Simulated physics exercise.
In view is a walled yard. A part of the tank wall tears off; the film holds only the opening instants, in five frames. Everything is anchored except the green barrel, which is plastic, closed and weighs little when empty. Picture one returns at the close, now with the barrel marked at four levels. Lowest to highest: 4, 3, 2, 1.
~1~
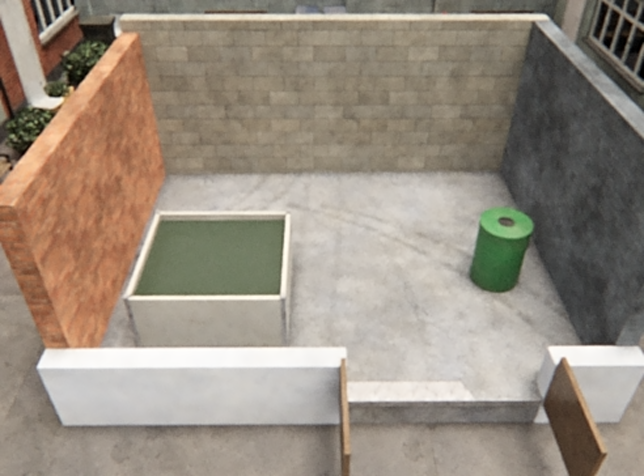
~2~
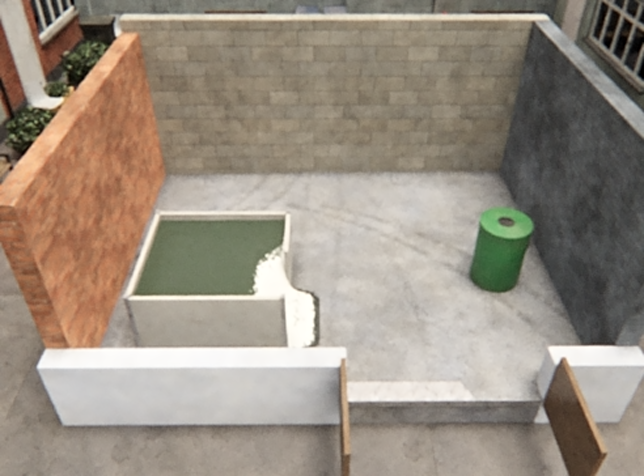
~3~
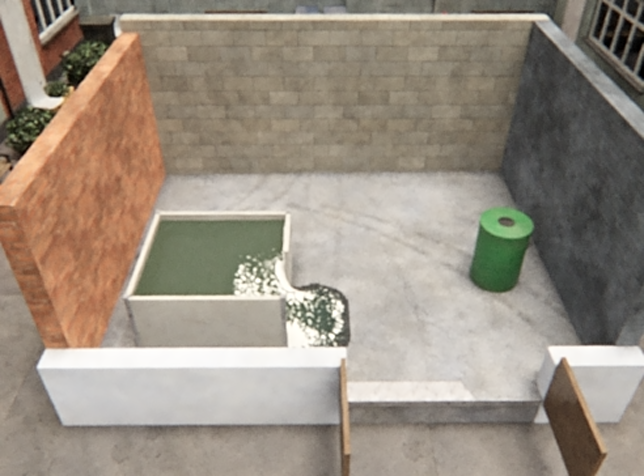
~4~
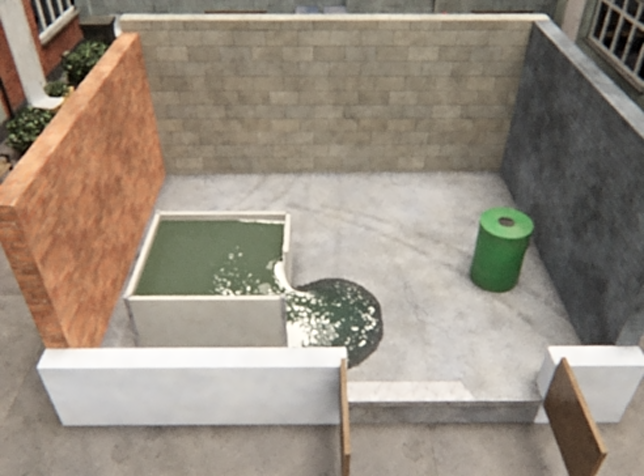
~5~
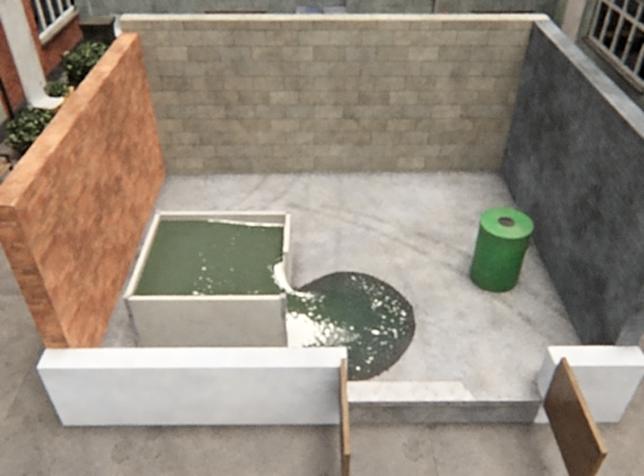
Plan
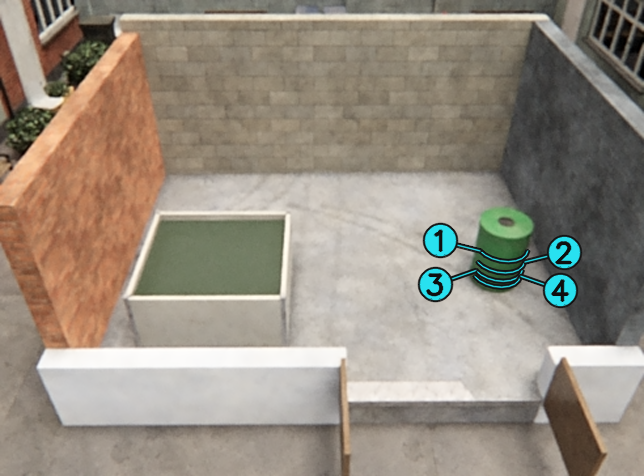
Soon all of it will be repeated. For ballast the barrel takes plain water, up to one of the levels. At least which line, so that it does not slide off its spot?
3 will do.
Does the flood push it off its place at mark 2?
No.
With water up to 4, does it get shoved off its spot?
Yes, that goes wrong.
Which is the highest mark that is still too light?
4.
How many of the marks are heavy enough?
Three.
In cyan, 1 at (508, 261); 2 at (505, 272); 3 at (503, 281); 4 at (501, 287); from the bottom up 4, 3, 2, 1.
If 1 is chosen, it does not move.
If 2 is chosen, it does not move.
If 3 is chosen, it does not move.
If 4 is chosen, it is pushed about twice its own width away.
